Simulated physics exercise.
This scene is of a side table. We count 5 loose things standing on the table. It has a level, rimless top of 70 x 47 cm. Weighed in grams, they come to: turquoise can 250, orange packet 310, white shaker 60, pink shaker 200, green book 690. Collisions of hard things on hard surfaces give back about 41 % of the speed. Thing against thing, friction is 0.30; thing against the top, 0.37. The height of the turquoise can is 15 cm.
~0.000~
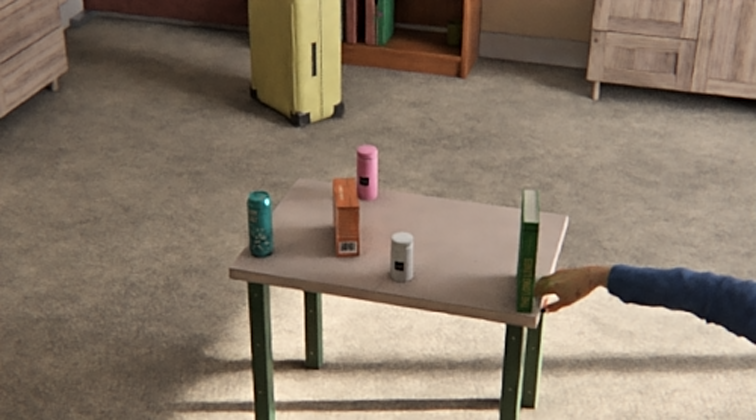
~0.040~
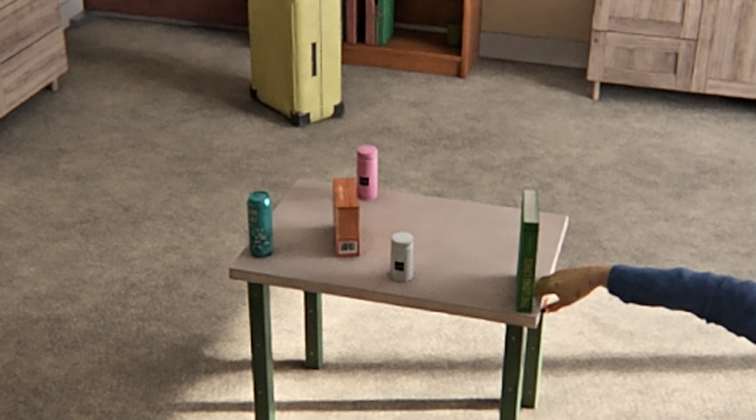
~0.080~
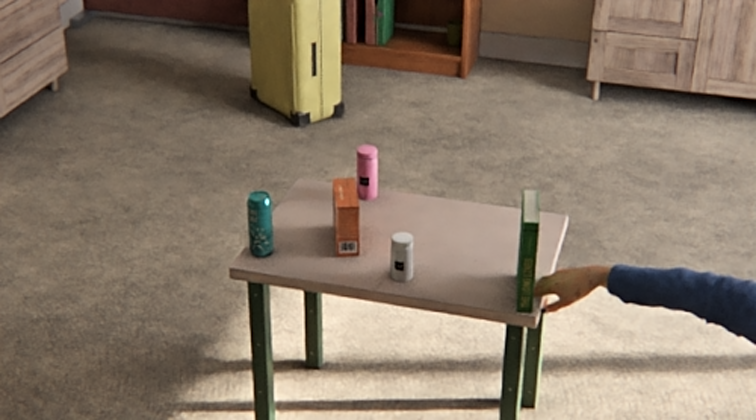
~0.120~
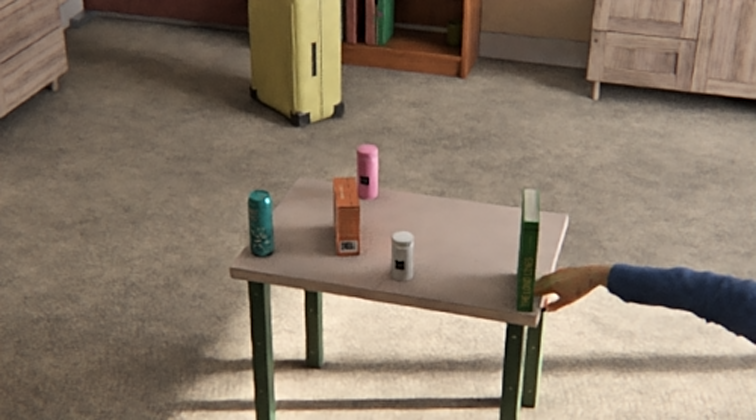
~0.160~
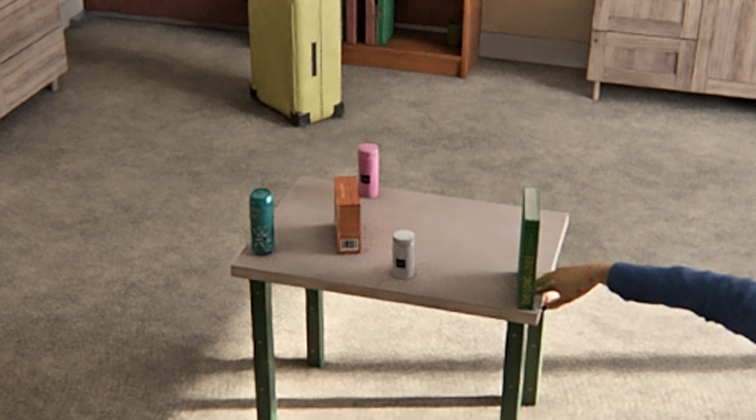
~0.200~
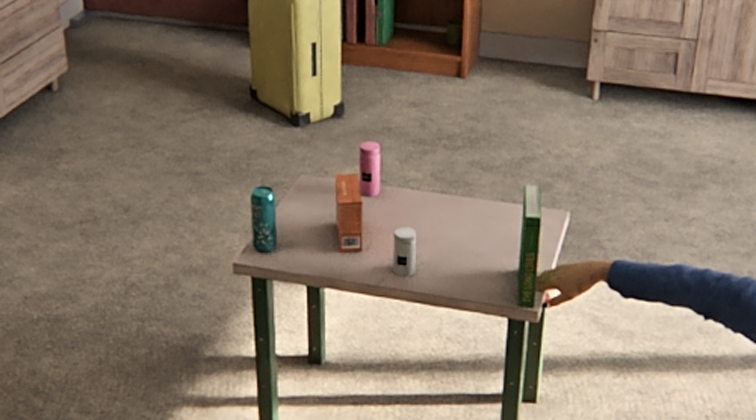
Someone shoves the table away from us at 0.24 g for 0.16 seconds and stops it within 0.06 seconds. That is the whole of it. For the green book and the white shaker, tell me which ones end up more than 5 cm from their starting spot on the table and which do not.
Green book: Does not go that far, white shaker: Does not go that far.
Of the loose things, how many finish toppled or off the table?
0.
By 0.30 s, table along by 4 cm.
By 0.40 s, green book resting near (532, 240); white shaker resting near (408, 246).
When it is over (1.0 s), all 5 within 5 cm of the start. End places, in pixels of the last picture, green book near (532, 239), white shaker near (408, 246).
